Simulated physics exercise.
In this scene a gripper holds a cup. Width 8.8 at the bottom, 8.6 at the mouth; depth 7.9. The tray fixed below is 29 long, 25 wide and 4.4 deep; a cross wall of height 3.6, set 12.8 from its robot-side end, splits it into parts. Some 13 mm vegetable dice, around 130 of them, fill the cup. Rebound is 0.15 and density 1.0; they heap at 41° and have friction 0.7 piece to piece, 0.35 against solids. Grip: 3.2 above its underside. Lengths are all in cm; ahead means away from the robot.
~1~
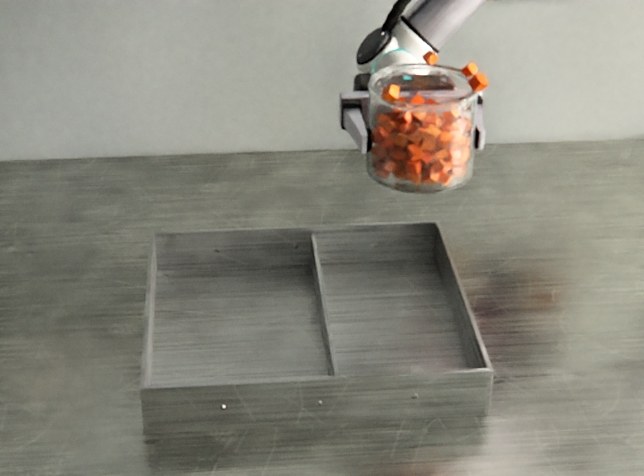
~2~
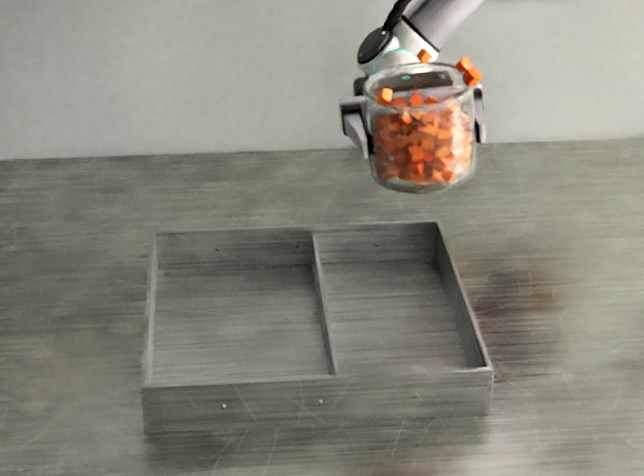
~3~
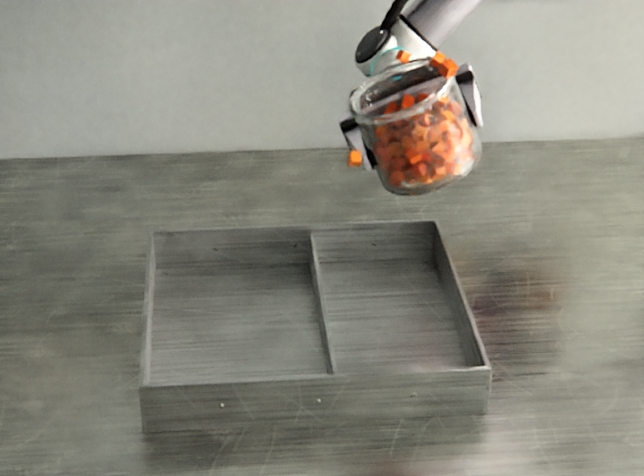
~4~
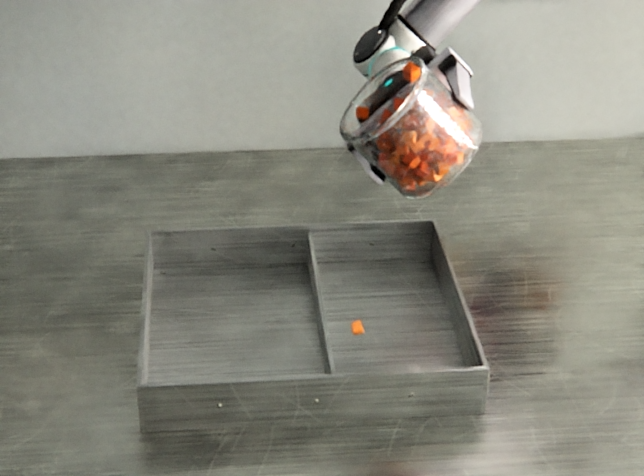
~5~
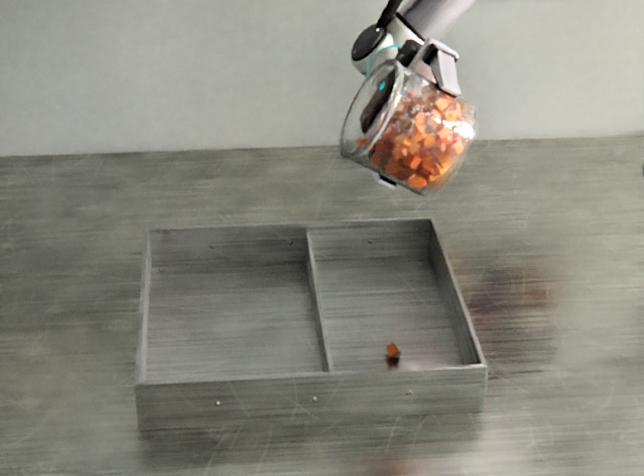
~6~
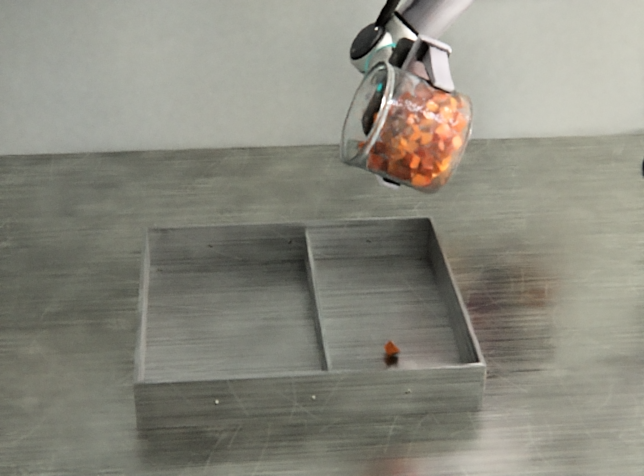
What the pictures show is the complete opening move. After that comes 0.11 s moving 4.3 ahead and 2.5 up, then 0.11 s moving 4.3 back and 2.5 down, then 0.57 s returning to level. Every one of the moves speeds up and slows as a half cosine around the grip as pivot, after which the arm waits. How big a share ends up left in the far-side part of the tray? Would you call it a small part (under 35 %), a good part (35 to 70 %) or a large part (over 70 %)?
I'd call it a good part.
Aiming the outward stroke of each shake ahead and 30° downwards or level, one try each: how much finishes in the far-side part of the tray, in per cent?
Near 15 and 25 percent respectively.
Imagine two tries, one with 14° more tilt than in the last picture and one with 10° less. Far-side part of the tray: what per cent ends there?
Estimates, in order: 85 % and 30 %.
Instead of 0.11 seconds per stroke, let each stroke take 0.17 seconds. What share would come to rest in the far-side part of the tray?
In that case it would be near 10 percent.
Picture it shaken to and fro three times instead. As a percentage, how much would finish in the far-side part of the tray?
About 75 per cent in that case.
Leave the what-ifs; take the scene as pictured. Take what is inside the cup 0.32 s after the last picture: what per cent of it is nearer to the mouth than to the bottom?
About 40 percent.
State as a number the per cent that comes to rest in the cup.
My estimate would be some 45 percent.
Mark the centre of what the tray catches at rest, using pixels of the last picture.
It sits close to (237, 330).
Then, 0.32 s after the last picture, tilted 61° forward, highest piece 21 above the table; 57 in the cup, 32 in the far-side part, 4 in the robot-side part, 33 in flight or on a rim.
Then, 0.63 s after the last picture, tilted 12° forward, highest piece 25 above the table; 65 in the far-side part, 57 in the cup, 4 in the robot-side part.
Then, 0.99 s after the last picture, level, highest piece 25 above the table; 65 in the far-side part, 57 in the cup, 4 in the robot-side part.
Then, 2.04 s after the last picture, level, highest piece 25 above the table; 65 in the far-side part, 57 in the cup, 4 in the robot-side part.
Final count, 65 in the far-side part, 57 in the cup, 4 in the robot-side part. That is 52 % in the far-side part of the tray.
